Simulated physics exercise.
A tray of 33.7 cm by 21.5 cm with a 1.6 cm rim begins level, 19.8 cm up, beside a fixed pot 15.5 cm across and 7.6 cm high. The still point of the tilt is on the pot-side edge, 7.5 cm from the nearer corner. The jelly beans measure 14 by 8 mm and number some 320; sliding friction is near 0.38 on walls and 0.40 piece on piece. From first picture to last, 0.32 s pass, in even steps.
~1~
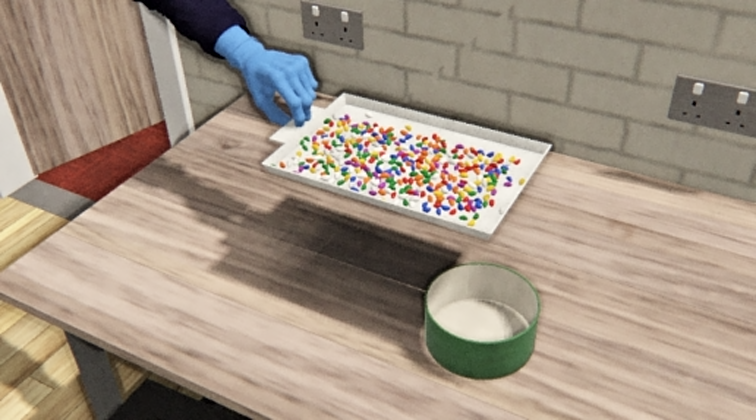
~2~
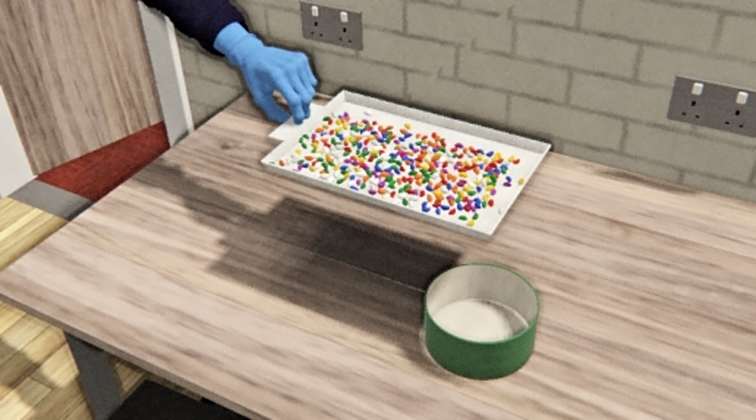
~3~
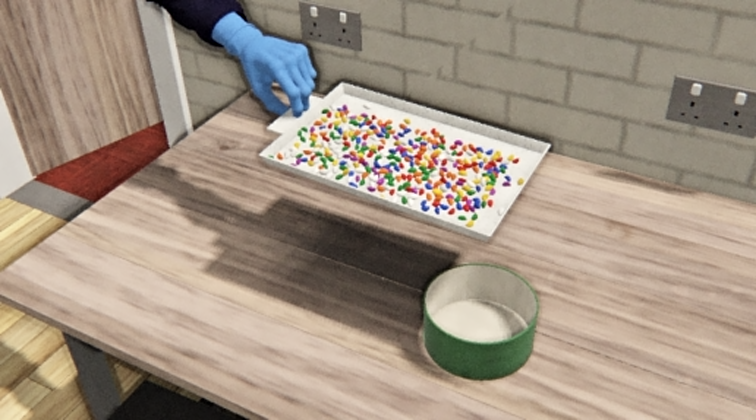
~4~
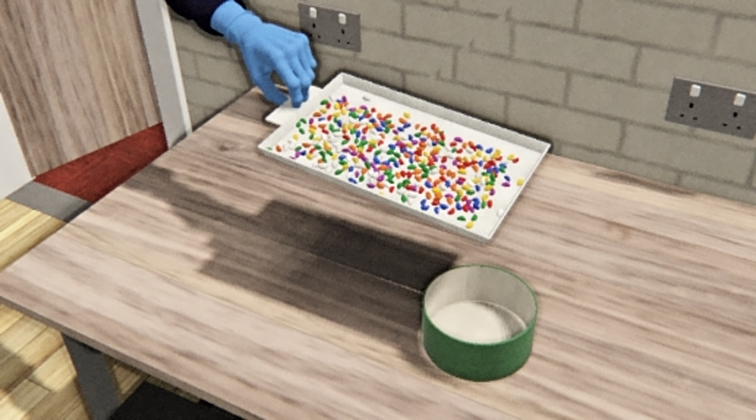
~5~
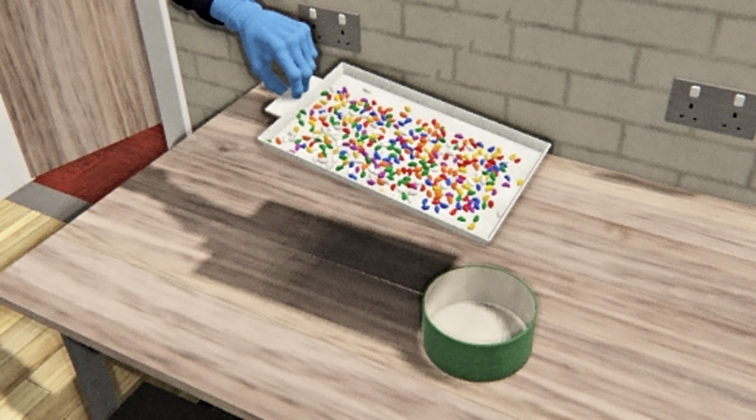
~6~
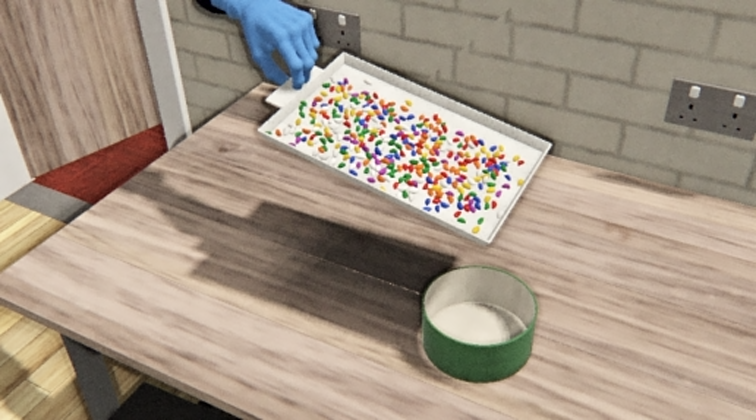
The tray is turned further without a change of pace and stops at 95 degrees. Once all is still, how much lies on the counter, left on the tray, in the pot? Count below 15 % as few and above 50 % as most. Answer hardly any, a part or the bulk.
On the counter: A part; left on the tray: Hardly any; in the pot: The bulk.
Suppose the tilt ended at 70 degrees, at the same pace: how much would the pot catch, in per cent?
It would be near 70 per cent.
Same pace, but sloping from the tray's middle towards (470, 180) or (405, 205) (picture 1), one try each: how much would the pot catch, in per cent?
Some 35 and 60 per cent.
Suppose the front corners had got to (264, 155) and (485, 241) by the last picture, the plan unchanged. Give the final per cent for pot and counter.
Pot 70, counter 30.
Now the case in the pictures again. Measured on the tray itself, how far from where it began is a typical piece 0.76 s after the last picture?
About 17 cm.
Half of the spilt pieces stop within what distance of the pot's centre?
Roughly 22 cm.
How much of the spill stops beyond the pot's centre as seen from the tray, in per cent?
Some 90 per cent.
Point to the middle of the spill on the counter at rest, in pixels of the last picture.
At about (588, 332).
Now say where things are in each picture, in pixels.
The first frame shows tray tilt 0 degrees, front corners at (268, 162) and (488, 229); middle of the pieces at (400, 164); pot at (482, 300).
The second frame shows tray tilt 1 degrees, front corners at (268, 160) and (488, 230); middle of the pieces at (399, 163).
The third frame shows tray tilt 3 degrees, front corners at (266, 154) and (487, 231), lowest corner right front; middle of the pieces at (398, 160).
The fourth frame shows tray tilt 7 degrees, front corners at (265, 146) and (487, 233), lowest corner right front; middle of the pieces at (398, 155).
The fifth frame shows tray tilt 10 degrees, front corners at (265, 137) and (487, 235), lowest corner right front; middle of the pieces at (398, 151).
The sixth frame shows tray tilt 13 degrees, front corners at (265, 129) and (487, 237), lowest corner right front; middle of the pieces at (399, 147); pot at (480, 303).
Then, 0.76 s after the last picture, tilt 51 degrees; the tray holds 80 %, the pot 5 %.
Then, 1.27 s after the last picture, tilt 77 degrees; the tray holds 20 %, the pot 50 %.
Then, 1.84 s after the last picture, tilt 95 degrees; the tray holds 0 %, the pot 75 %.
In the end, counter 25 %, tray 0 %, pot 75 %.
